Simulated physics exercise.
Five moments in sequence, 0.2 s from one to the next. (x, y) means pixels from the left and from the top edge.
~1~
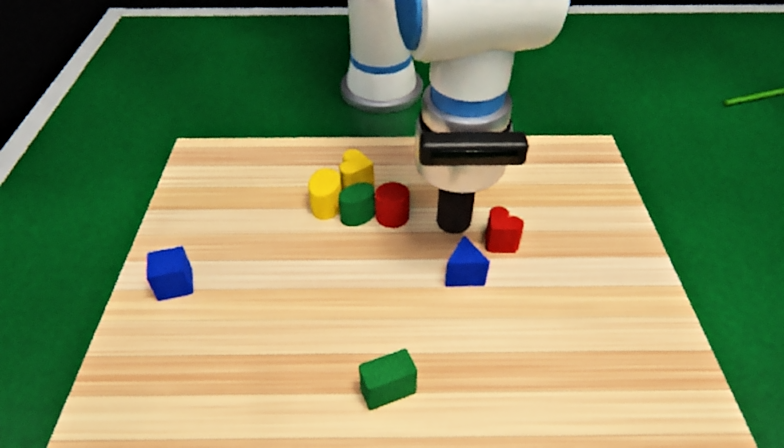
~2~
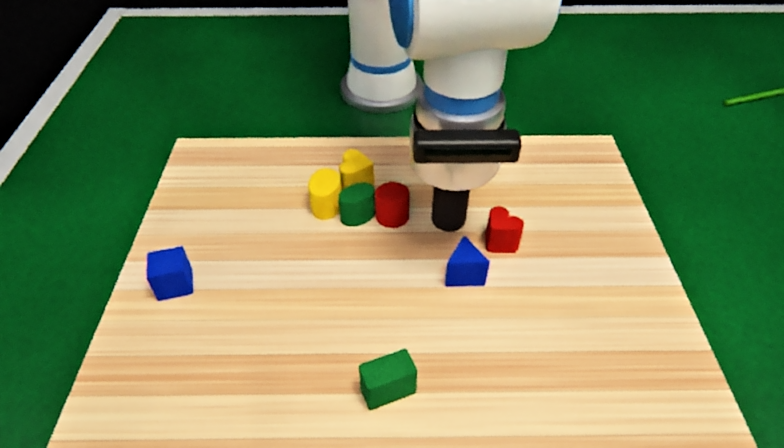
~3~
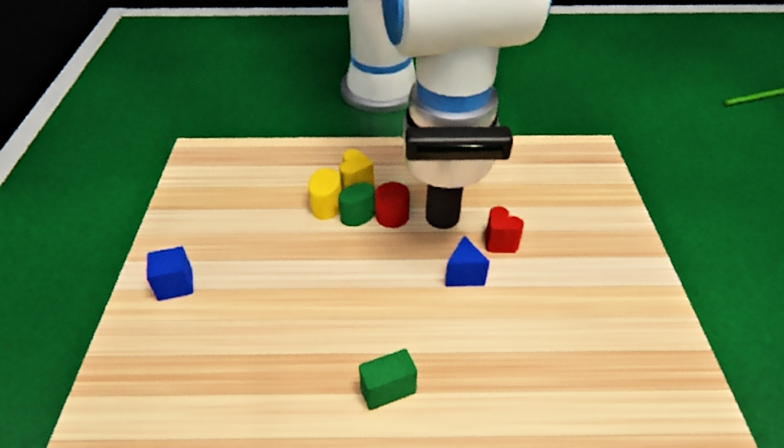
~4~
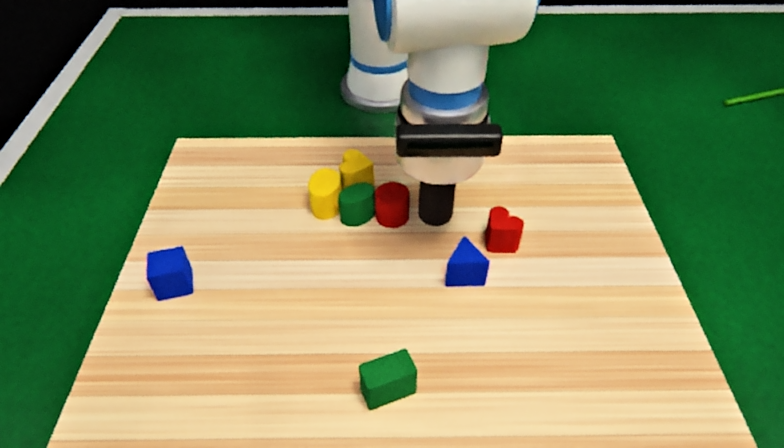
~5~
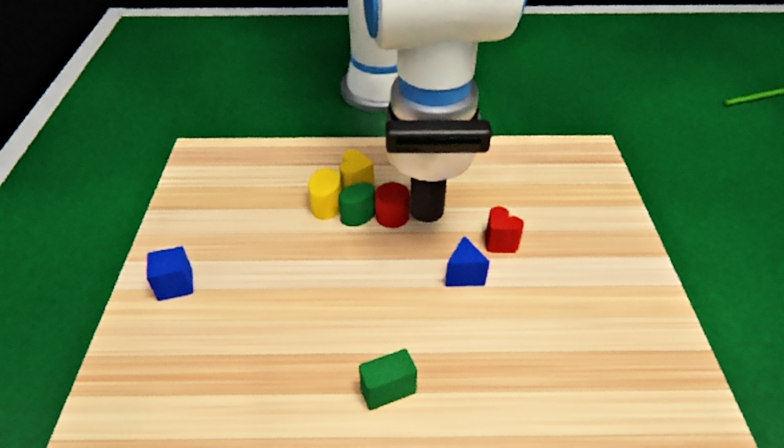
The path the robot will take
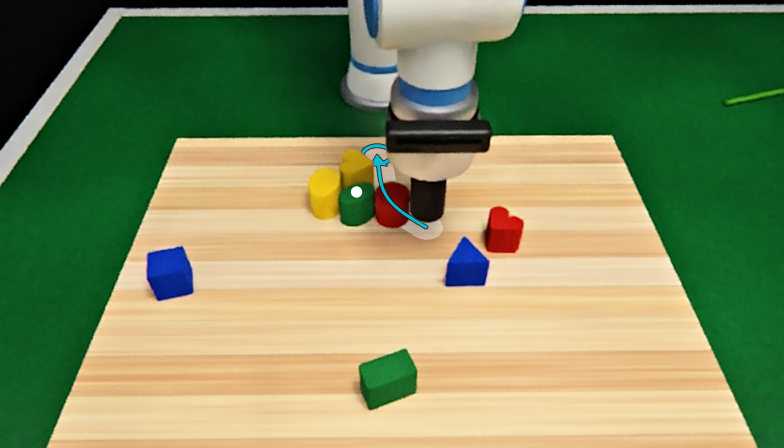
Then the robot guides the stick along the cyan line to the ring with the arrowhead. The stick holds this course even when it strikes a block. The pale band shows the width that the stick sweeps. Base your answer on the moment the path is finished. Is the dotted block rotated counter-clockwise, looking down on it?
Going by the path, yes.
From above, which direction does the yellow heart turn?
Looking from above, the answer is clockwise.
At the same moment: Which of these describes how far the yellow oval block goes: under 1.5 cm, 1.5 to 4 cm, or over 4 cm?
The shift is from 1.5 to 4 cm.
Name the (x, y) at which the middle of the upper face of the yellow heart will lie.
Around pixel (338, 151).
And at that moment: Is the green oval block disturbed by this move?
It is no longer where it was.
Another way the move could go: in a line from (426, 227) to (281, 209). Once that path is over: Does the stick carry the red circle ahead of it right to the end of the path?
I expect not.
The drawn path runs from (426, 227) over (395, 206) and (380, 180) to (377, 155); the dot is on the green oval block.
On the path given first. One third of the way, stick at (395, 191); yellow oval block at (309, 182), turned 30° clockwise; yellow heart at (349, 158), turned 15° clockwise; green oval block at (339, 189), turned 75° anticlockwise; red circle at (363, 175).
Two thirds of the way, stick at (380, 165); yellow oval block at (305, 183), turned 35° clockwise; yellow heart at (338, 151), turned 25° clockwise; green oval block at (336, 189), turned 85° anticlockwise; red circle at (350, 169).
At the end, stick at (377, 140); yellow oval block at (305, 183), turned 35° clockwise; yellow heart at (338, 151), turned 25° clockwise; green oval block at (336, 189), turned 85° anticlockwise; red circle at (350, 169).
